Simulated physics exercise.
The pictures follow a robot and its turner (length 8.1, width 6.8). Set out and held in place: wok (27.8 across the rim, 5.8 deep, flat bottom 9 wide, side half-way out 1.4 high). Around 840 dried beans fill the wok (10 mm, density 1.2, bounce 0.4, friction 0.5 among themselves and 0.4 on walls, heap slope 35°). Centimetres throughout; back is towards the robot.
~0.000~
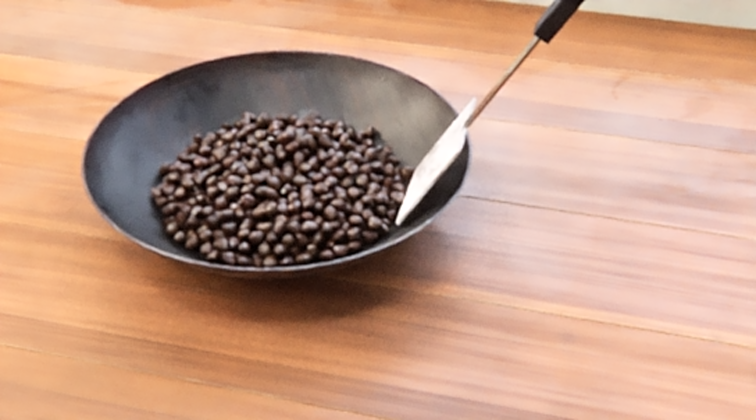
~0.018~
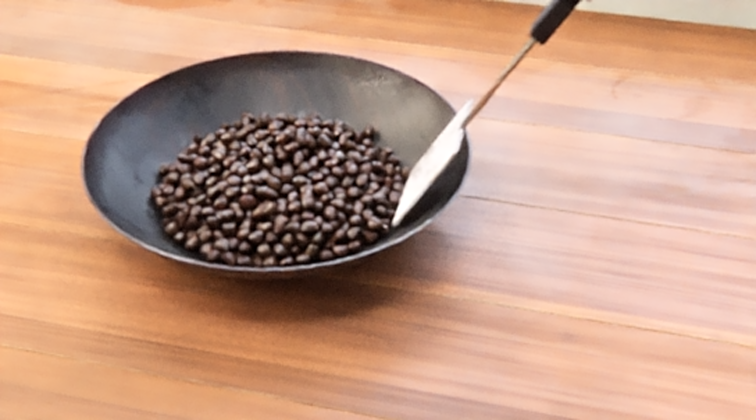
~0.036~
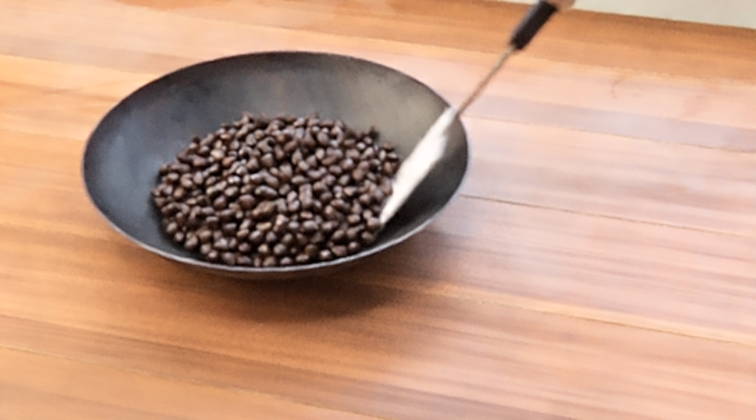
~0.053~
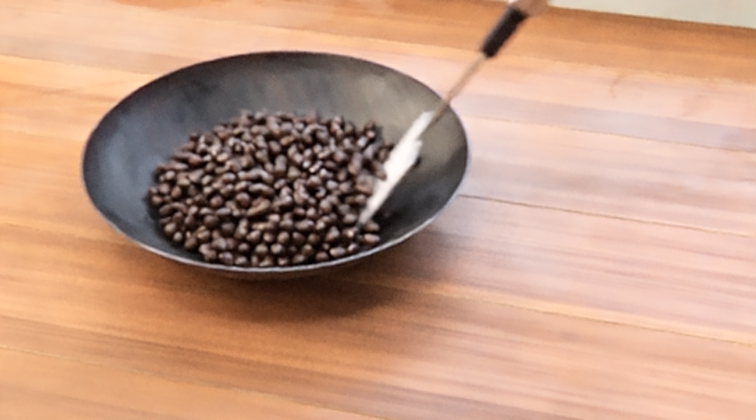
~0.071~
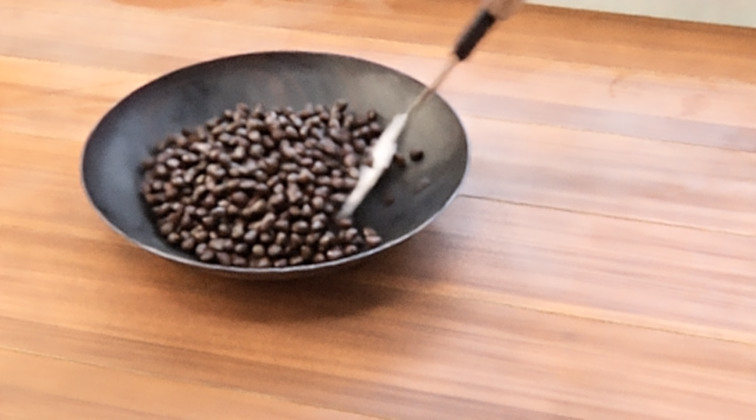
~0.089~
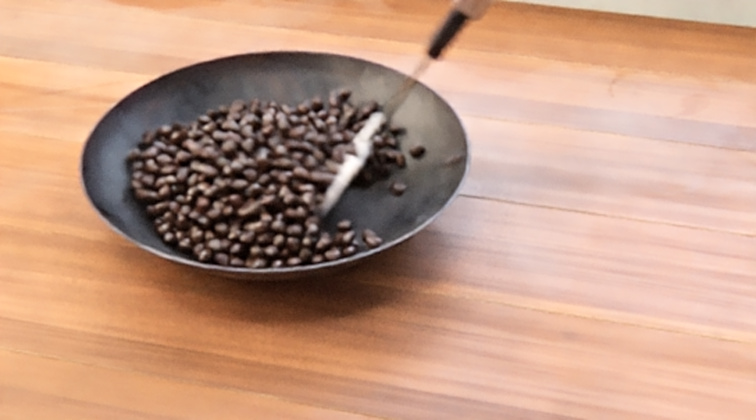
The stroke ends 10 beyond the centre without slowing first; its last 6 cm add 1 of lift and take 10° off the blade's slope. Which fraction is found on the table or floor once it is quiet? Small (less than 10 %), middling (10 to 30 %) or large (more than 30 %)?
Share on the table or floor: Large (more than 30 %).
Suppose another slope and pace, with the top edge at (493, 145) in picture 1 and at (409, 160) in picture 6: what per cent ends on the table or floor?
About 30 per cent.
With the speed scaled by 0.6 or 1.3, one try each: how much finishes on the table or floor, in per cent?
Some 25 and 40 per cent.
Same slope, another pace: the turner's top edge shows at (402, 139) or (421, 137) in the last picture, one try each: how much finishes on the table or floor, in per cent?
Some 30 and 20 per cent.
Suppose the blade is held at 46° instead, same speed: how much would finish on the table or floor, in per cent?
Then about 35 per cent.
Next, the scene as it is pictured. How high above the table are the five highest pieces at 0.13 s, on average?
Roughly 8 cm.
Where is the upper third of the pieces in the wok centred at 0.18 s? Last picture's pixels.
Near (167, 136).
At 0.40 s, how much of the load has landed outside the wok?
About 25 per cent.
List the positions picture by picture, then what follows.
In the first frame, the turner top edge at (468, 124), sloping 60°; upper third of the load around (283, 174), from x 155 to 410, top at y 115; 842 in the wok.
In the second frame, the turner top edge at (464, 125), sloping 60°; upper third of the load around (283, 174), from x 155 to 410, top at y 115.
In the third frame, the turner top edge at (444, 132), sloping 60°; upper third of the load around (285, 173), from x 155 to 405, top at y 115.
In the fourth frame, the turner top edge at (419, 138), sloping 60°; upper third of the load around (282, 169), from x 155 to 410, top at y 115.
In the fifth frame, the turner top edge at (394, 139), sloping 60°; upper third of the load around (275, 162), from x 145 to 420, top at y 105.
In the sixth frame, the turner top edge at (369, 138), sloping 60°; upper third of the load around (263, 157), from x 135 to 455, top at y 95; 842 in the wok.
After 0.13 s, sloping 60°, highest piece 12 above the table; 841 in the wok, 1 on the blade or in flight.
After 0.18 s, sloping 57°, highest piece 14 above the table; 841 in the wok, 1 on the blade or in flight.
After 0.40 s, sloping 50°, highest piece 9 above the table; 519 in the wok, 190 on the table or floor, 133 on the blade or in flight.
After 1.45 s, sloping 50°, highest piece 5 above the table; 519 in the wok, 323 on the table or floor.
In the end, 519 in the wok, 323 on the table or floor. That is 38 % on the table or floor.
